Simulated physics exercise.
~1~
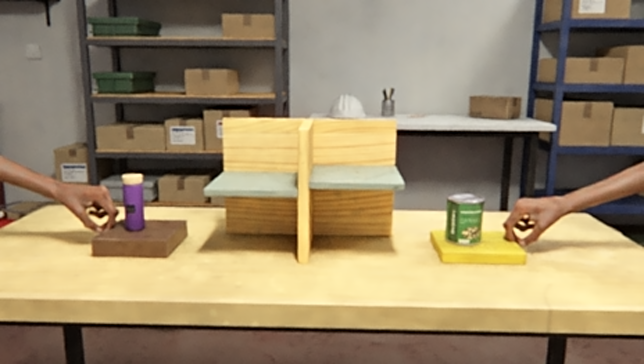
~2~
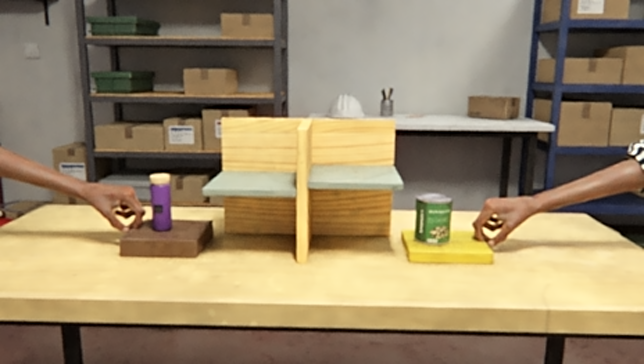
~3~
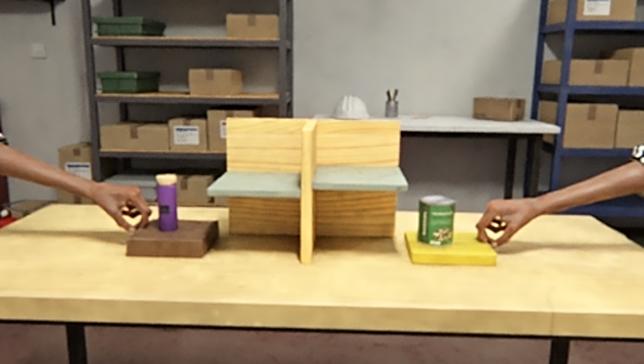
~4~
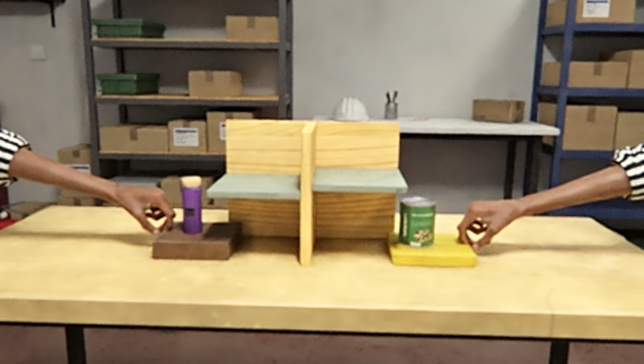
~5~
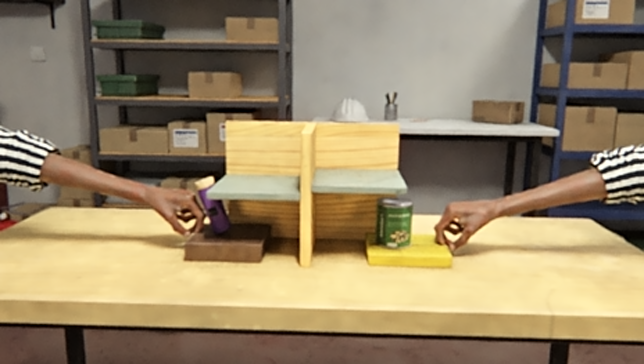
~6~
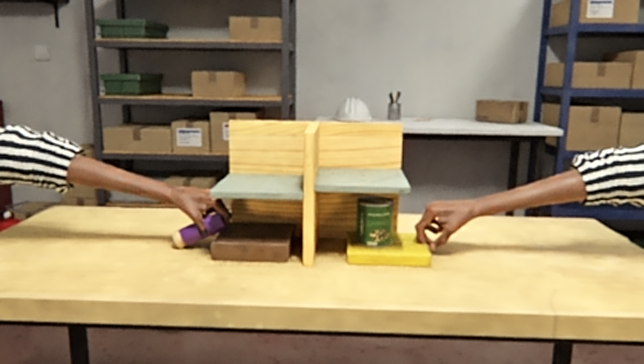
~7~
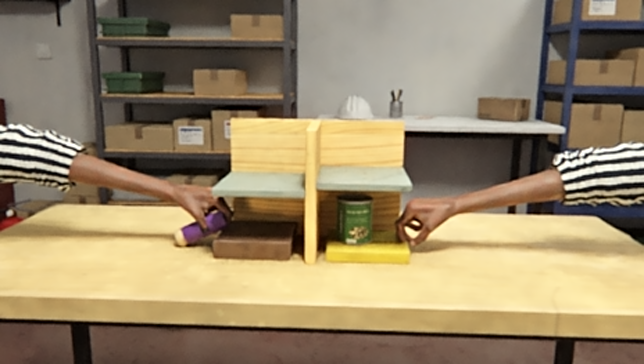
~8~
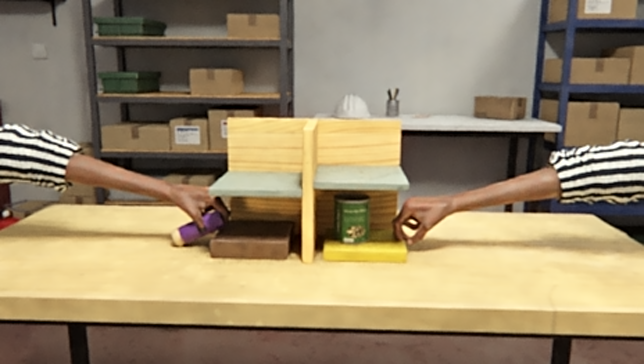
The clip shows two hands sliding a brown tray carrying a purple shaker and a yellow board carrying a green can toward a wooden stand with a shelf; the shaker tips at the shelf edge and ends lying on its side, while the can passes underneath upright.
